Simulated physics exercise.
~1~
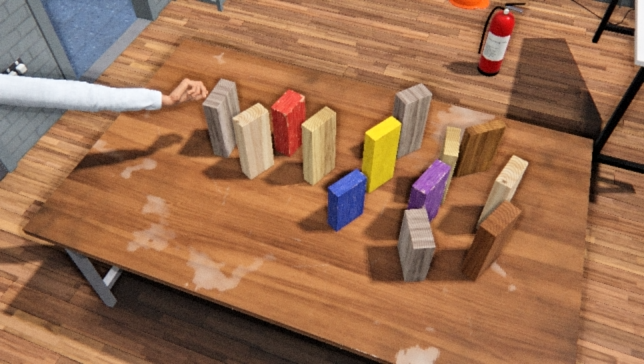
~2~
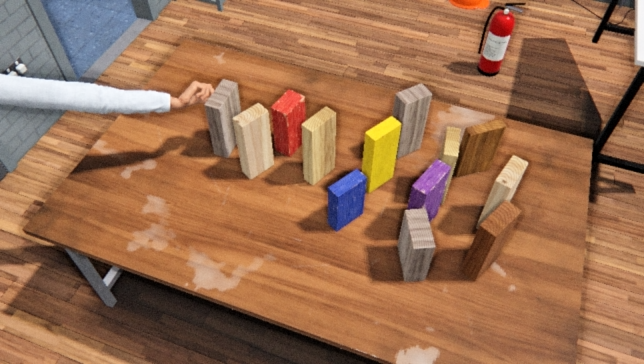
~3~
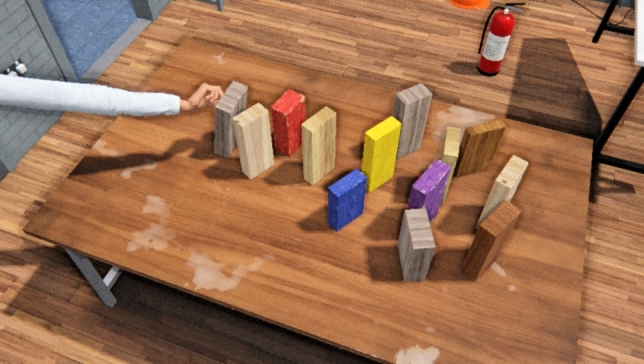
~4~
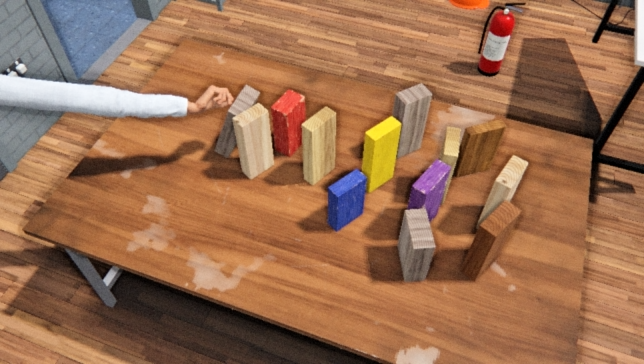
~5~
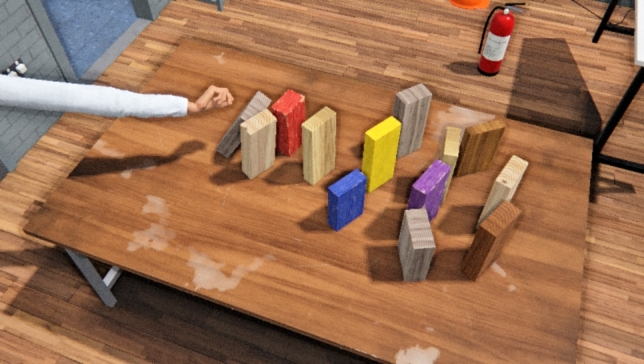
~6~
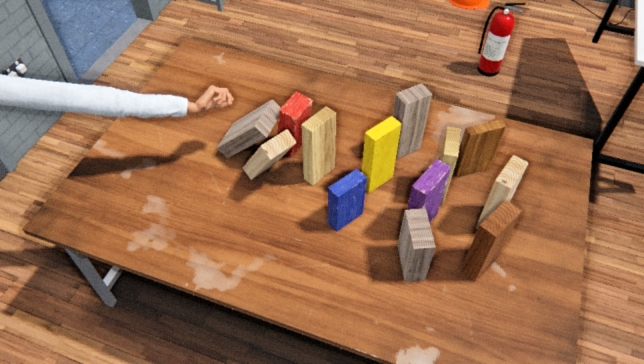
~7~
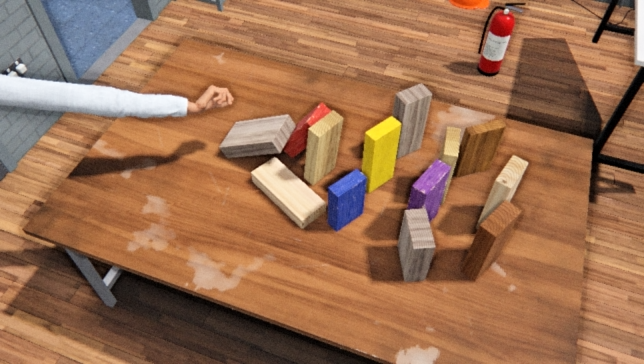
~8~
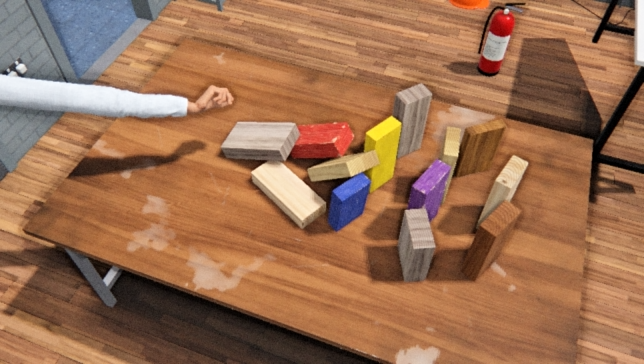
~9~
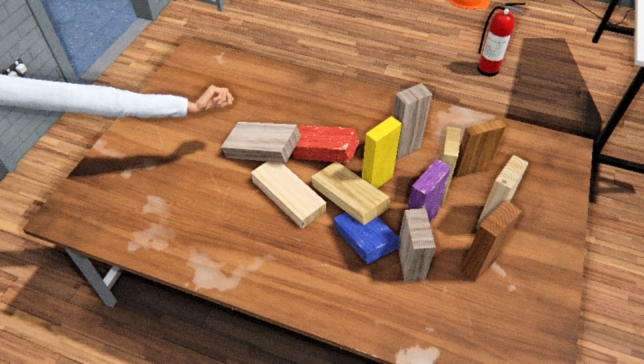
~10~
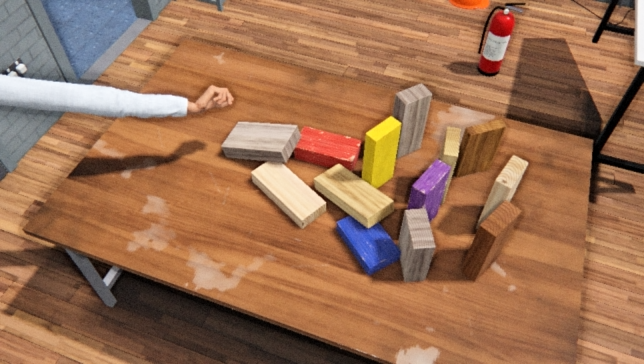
Thirteen upright wooden blocks, among them red, yellow, blue and purple ones, stand loosely grouped on a worn brown table, seen from above at an angle, with a fire extinguisher on the floor behind. A hand reaching in from the left pushes the leftmost grey block until it tilts right, then stops. The grey block falls against its neighbours, knocking over a pale block and tipping the red one. Another pale wooden block drops next, and the blue block topples after it. The red block settles flat, while the yellow, purple and remaining blocks on the right stay standing.
